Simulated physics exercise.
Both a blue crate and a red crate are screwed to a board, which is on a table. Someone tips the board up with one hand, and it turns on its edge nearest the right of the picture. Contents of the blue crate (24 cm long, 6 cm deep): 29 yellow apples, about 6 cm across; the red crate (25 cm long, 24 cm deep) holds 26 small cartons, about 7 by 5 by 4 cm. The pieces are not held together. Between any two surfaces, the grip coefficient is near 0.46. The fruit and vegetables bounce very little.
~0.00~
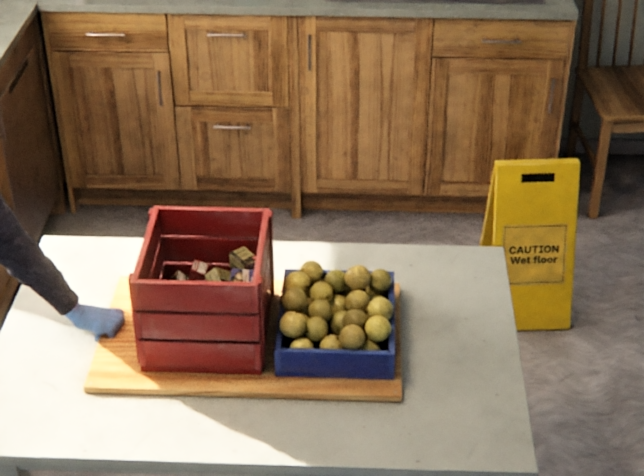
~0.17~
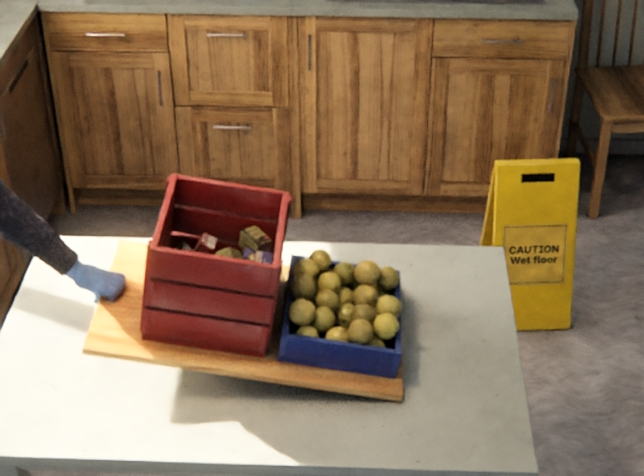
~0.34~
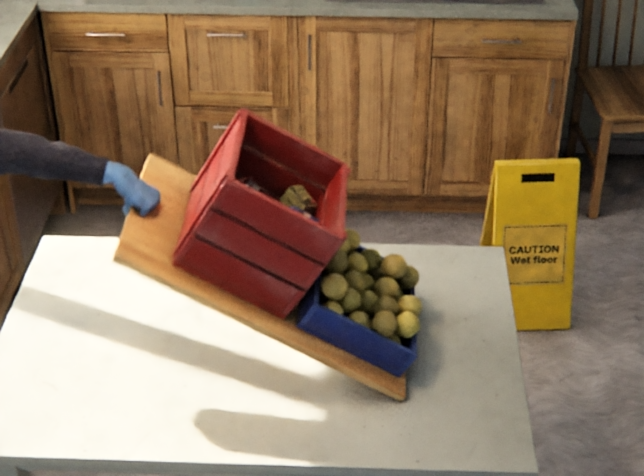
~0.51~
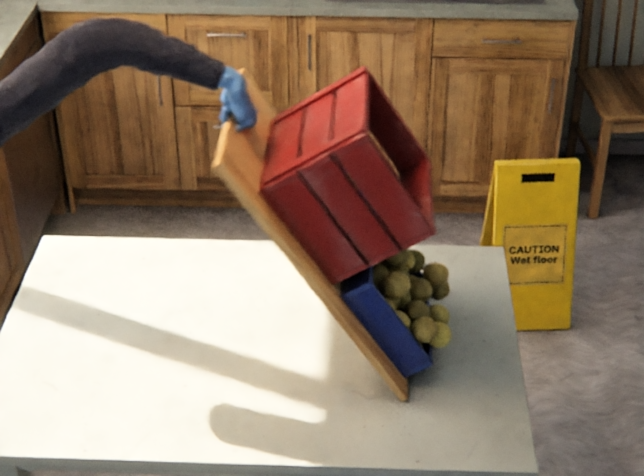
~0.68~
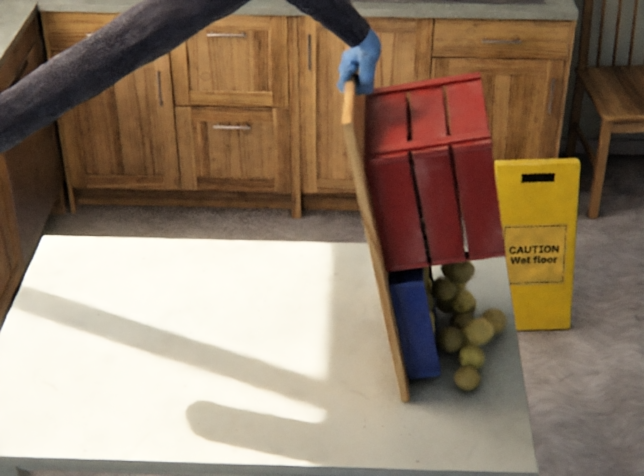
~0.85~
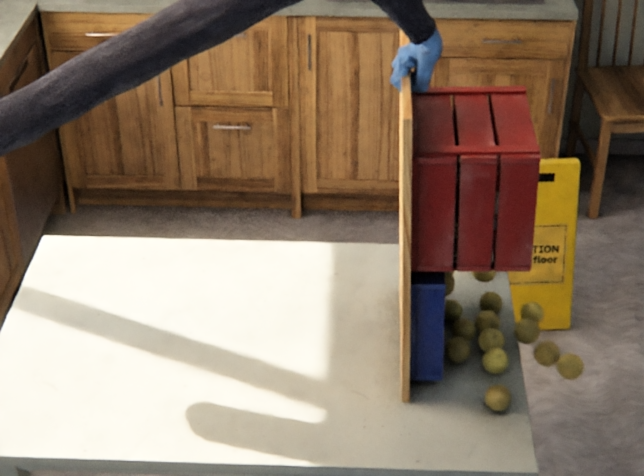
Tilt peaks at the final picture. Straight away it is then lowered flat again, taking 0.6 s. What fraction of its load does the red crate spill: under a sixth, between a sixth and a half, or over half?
It parts with a sixth to half.
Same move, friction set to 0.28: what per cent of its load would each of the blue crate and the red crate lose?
Blue crate 80, red crate 60 per cent.
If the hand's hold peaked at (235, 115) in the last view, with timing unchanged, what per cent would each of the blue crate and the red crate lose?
In that setup the blue crate sheds 50 per cent of its load, while the red crate sheds 0 per cent.
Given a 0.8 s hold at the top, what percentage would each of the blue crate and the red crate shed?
With that change, blue crate sheds 80 percent and red crate sheds 30 percent.
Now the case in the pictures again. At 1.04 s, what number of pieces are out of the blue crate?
Blue crate: Roughly 20 out by then.
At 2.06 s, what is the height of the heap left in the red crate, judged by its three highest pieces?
That is close to 11 centimetres.
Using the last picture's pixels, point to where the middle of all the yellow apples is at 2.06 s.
Centre: About (502, 342) px.
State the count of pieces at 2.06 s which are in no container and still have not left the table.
Around 12 in all.
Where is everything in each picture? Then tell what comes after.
In the first picture (places track the rim corner closest to us here), red crate (252, 284); blue crate (389, 352); tipped 0°; all still inside.
In the second picture, red crate (273, 266); blue crate (396, 351); tipped 9°.
In the third picture, red crate (339, 235); blue crate (412, 352); tipped 31°.
In the fourth picture, red crate (432, 228); blue crate (430, 359); tipped 57°.
In the fifth picture, red crate (505, 249); blue crate (440, 369); tipped 79°; 14 out.
In the sixth picture, red crate (531, 264); blue crate (442, 374); tipped 88°; 14 out, the lowest apple at (547, 354).
After 1.04 s, tilt 67°; the blue crate is down by 22 of 29 and the red crate is down by 4 of 26.
After 1.28 s, tilt 17°; the blue crate is down by 24 of 29 and the red crate is down by 8 of 26.
After 1.62 s, tilt 0°; the blue crate is down by 24 of 29 and the red crate is down by 8 of 26.
Final count (at 2.06 s), the blue crate is down by 24 of 29 and the red crate is down by 8 of 26. Asked share, 8 of 26, 31 per cent.
